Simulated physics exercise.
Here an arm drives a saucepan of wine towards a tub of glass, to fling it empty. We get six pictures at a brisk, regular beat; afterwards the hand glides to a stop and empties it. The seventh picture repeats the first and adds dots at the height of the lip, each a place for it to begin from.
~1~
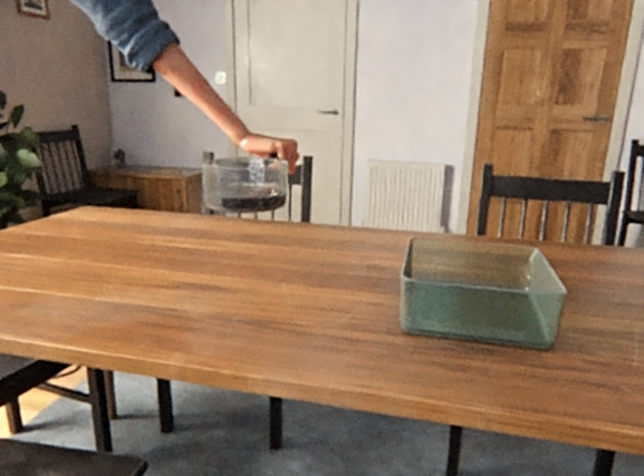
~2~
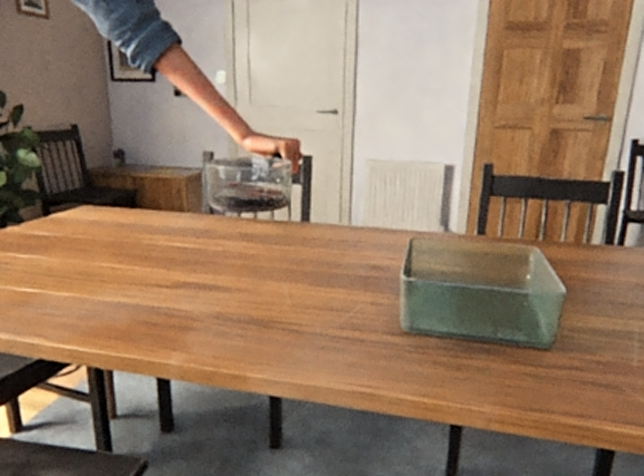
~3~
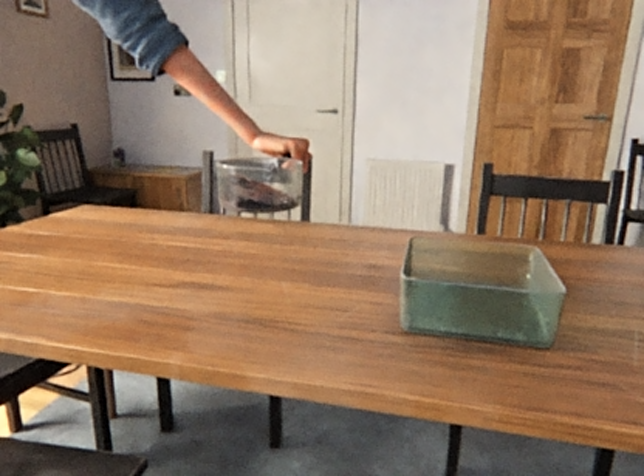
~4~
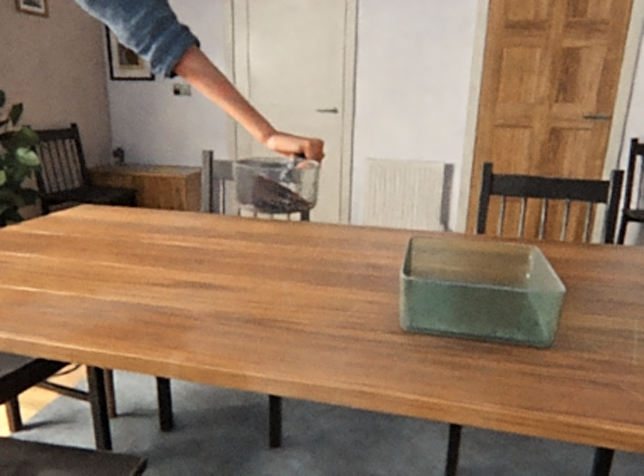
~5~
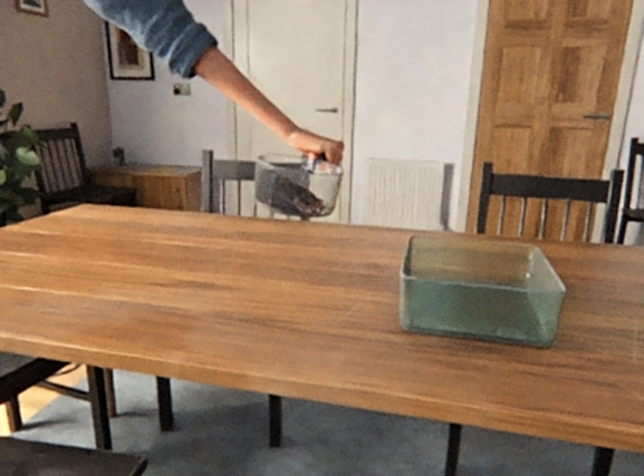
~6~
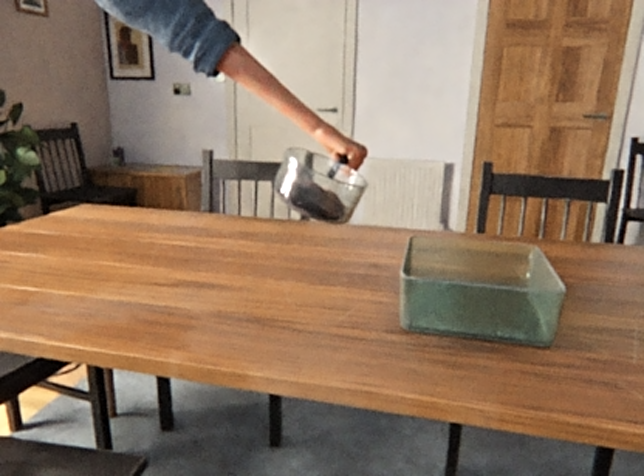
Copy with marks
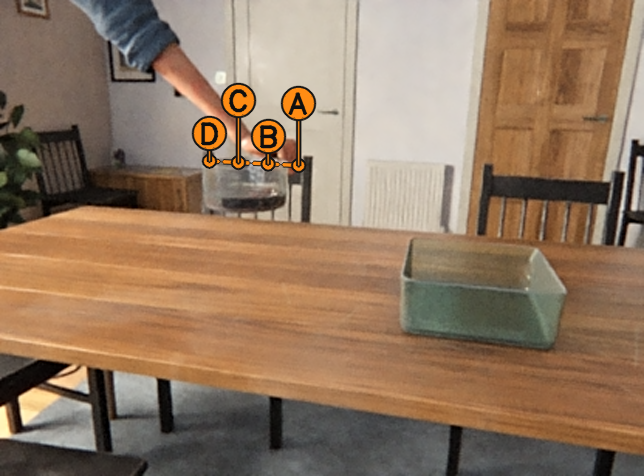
A hand holding a clear pot of dark liquid moved it slowly to the right above a wooden table, then tilted it toward a greenish glass tub, with the liquid still inside.
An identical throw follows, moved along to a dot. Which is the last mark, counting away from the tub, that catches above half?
That is place B.
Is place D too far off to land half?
Yes, it does.
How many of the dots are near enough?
Two.
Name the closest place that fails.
That is place C.
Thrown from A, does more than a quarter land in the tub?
Yes, clearly.
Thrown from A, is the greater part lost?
No, that is safe.
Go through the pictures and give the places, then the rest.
Upright, lip at (284, 164); tub from (400, 328) to (554, 347); nothing has left yet.
Upright, lip at (288, 164); nothing has left yet.
Upright, lip at (299, 164); nothing has left yet.
Upright, lip at (317, 165); nothing has left yet.
Tipped about 9°, lip at (341, 172); nothing has left yet.
Tipped about 22°, lip at (366, 184); nothing has left yet.
On the marked copy, A at (298, 165); B at (268, 164); C at (238, 162); D at (209, 161).
For place A, about 81 % lands in the tub, 10 % falls short and 8 % goes beside or beyond.
For place B, about 68 % lands in the tub, 24 % falls short and 8 % goes beside or beyond.
For place C, about 37 % lands in the tub, 57 % falls short and 6 % goes beside or beyond.
For place D, about 14 % lands in the tub, 82 % falls short and 3 % goes beside or beyond.
